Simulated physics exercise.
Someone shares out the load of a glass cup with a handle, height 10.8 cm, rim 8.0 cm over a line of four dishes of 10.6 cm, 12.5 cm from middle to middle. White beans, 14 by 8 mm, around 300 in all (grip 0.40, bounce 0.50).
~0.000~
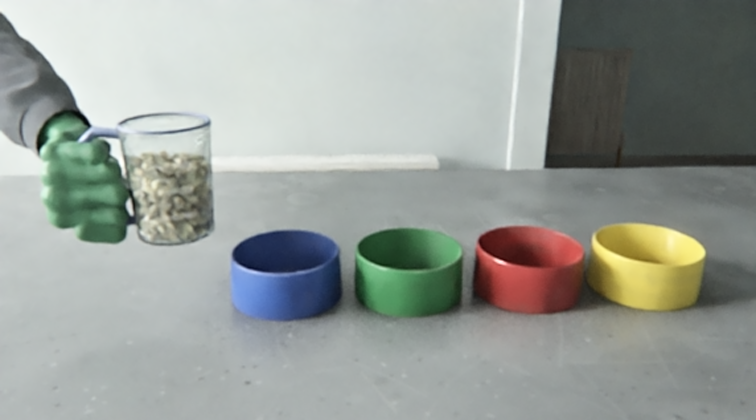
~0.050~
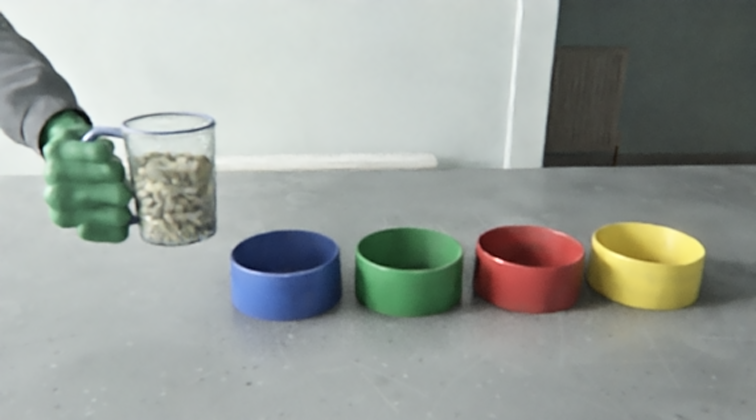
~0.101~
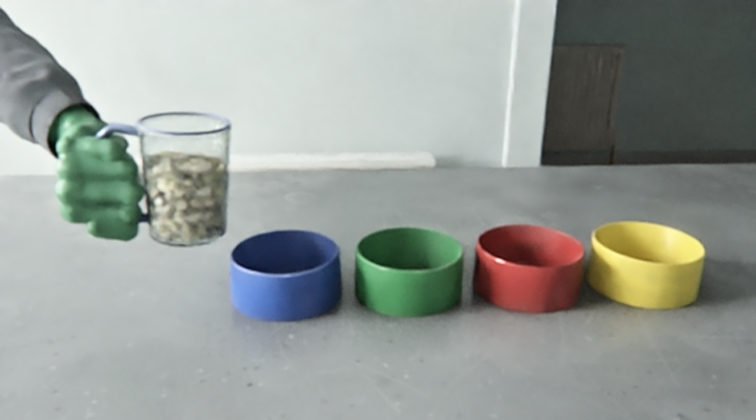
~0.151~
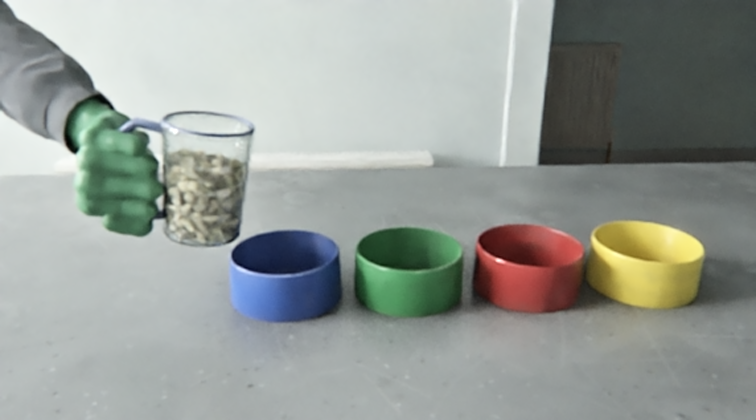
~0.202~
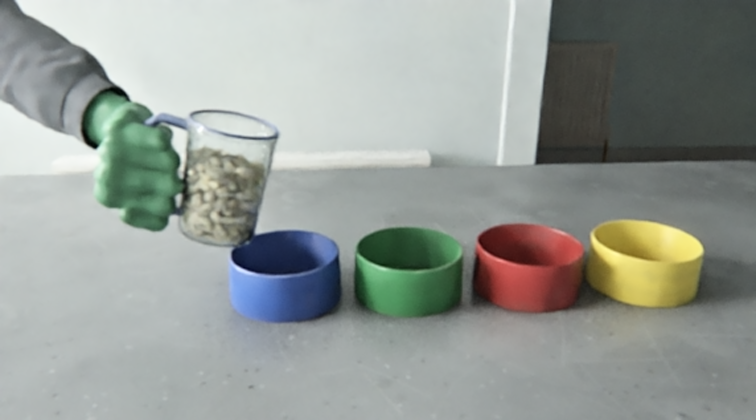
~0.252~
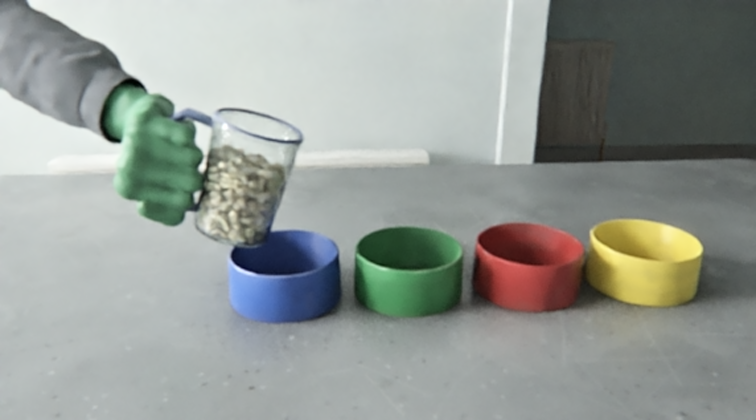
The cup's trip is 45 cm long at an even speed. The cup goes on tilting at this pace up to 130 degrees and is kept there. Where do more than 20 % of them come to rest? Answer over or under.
Red dish: Under; blue dish: Under; green dish: Under; yellow dish: Over; on the counter: Under.
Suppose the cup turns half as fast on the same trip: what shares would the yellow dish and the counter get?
Yellow 100; counter 0.
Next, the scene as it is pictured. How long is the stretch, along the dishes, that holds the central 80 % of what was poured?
About 7 cm.
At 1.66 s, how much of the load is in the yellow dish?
About 90 per cent by then.
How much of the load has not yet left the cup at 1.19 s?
Some 95 per cent of the load.
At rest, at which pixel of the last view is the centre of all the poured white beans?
At about (651, 259).
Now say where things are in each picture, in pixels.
Cup at (171, 178), tilt 0 degrees, lip at (208, 122), moved 0.0 cm; middle of the pieces at (171, 193); blue dish at (286, 251); green dish at (409, 248); red dish at (530, 246); yellow dish at (648, 244), in the first frame.
Cup at (174, 179), tilt 1 degrees, lip at (213, 123), moved 0.4 cm; middle of the pieces at (174, 193), in the second frame.
Cup at (187, 179), tilt 4 degrees, lip at (229, 125), moved 1.6 cm; middle of the pieces at (186, 193), in the third frame.
Cup at (206, 179), tilt 9 degrees, lip at (253, 129), moved 3.4 cm; middle of the pieces at (204, 193), in the fourth frame.
Cup at (226, 179), tilt 13 degrees, lip at (278, 133), moved 5.3 cm; middle of the pieces at (223, 193), in the fifth frame.
Cup at (245, 178), tilt 18 degrees, lip at (302, 137), moved 7.2 cm; middle of the pieces at (241, 193); blue dish at (284, 252); green dish at (409, 248); red dish at (529, 244); yellow dish at (646, 240). Its pace works out near 95 degrees a second; the hand travels 38 cm a second, in the sixth frame.
Then, at 0.82 s, tilt 71 degrees; cup holds 100 %.
Then, at 1.19 s, tilt 106 degrees; cup holds 95 %, yellow 5 %.
Then, at 1.66 s, tilt 130 degrees; cup holds 0 %, yellow 90 %.
At rest (2.2 s), red 0 %, blue 0 %, green 0 %, yellow 90 %, counter 10 %.
